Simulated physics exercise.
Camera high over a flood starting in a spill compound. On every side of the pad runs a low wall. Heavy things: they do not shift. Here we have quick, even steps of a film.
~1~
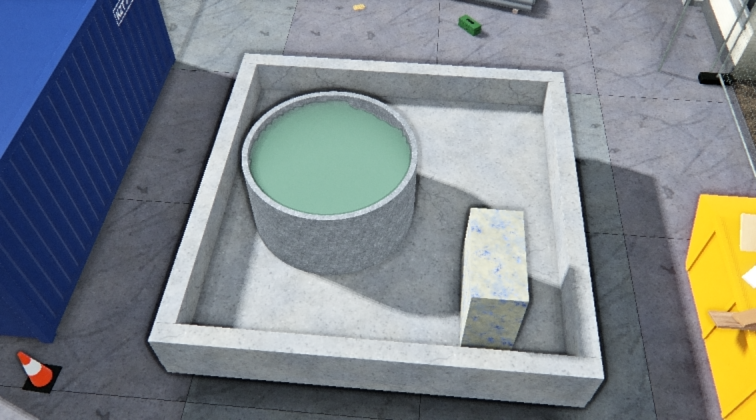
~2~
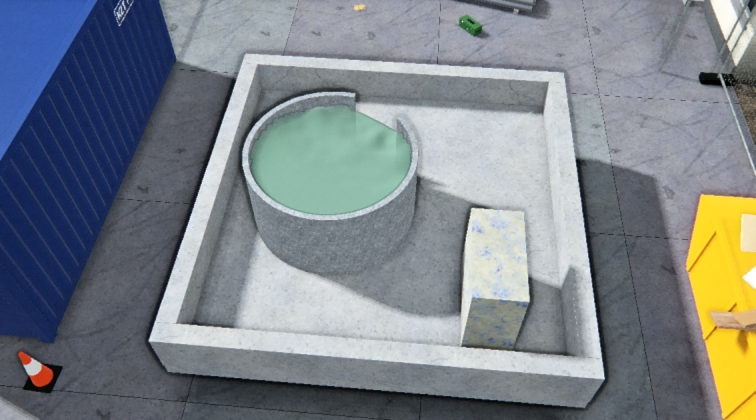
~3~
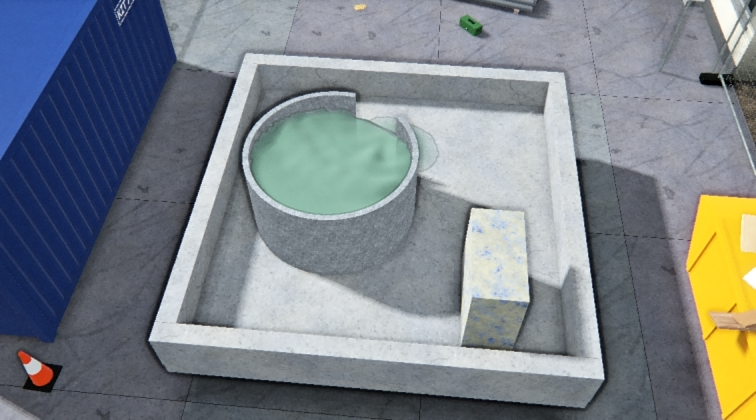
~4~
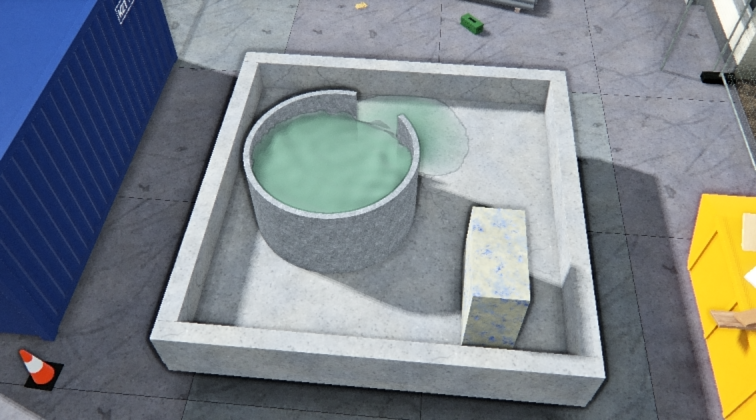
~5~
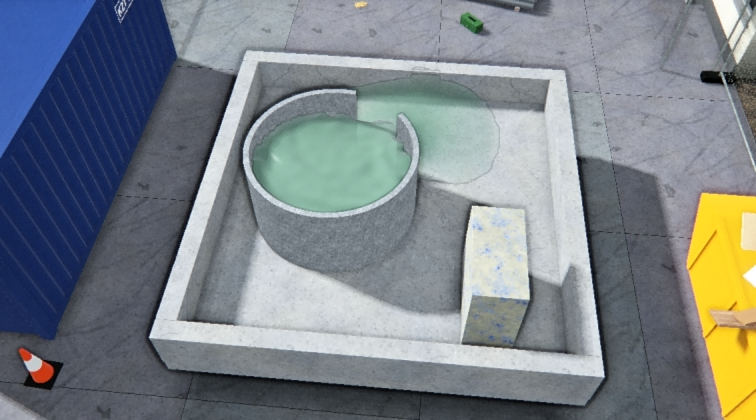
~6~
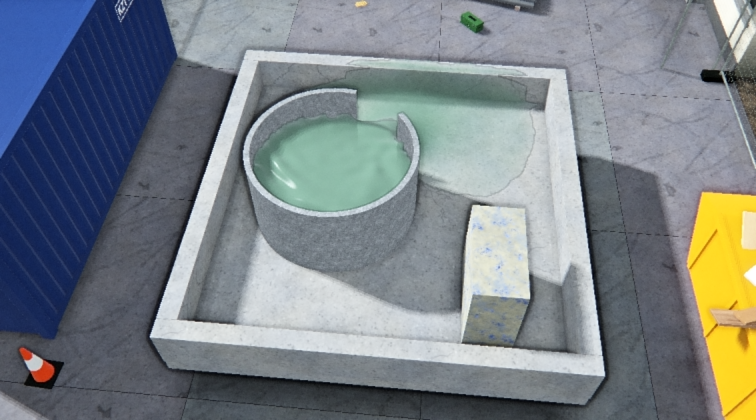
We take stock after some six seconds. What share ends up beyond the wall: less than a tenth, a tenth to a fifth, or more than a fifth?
Not a tenth escapes.
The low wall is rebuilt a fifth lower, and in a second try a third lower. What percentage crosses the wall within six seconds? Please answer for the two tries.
In the first case about 8 in a hundred, in the second about 12 in a hundred.
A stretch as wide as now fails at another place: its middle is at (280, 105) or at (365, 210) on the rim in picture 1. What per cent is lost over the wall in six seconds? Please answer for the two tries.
Note: Try one around 6 in a hundred, try two around 4.
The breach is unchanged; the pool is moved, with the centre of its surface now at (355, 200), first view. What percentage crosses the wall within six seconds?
Share noted: About 2 %.
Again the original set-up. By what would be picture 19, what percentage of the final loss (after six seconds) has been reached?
Some 95 per cent.
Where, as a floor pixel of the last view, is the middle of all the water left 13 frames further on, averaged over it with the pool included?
I'd point to (385, 175).
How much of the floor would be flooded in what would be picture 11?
It works out to about 40 in a hundred.
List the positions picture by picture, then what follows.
The first frame shows still water in the pool at (330, 155).
In the second frame, water pours out on the pool's far side and has run to a hidden place.
In the third frame, the front is at (424, 135), out from the gap on the pool's far side.
In the fourth frame, water pours out on the pool's far side and has run to (435, 102).
In the fifth frame, water pours out on the pool's far side and has run to (480, 101).
In the sixth frame, water pours out on the pool's far side and has run to (530, 104).
A moment on, water covers 35 % of the floor; the low wall has let 0 % over.
Next, water covers 40 % of the floor; the low wall has let 2 % over.
Then, water covers 60 % of the floor; the low wall has let 4 % over.
Later, water covers 80 % of the floor; the low wall has let 5 % over.
In the end, water covers 80 % of the floor; the low wall has let 5 % over.
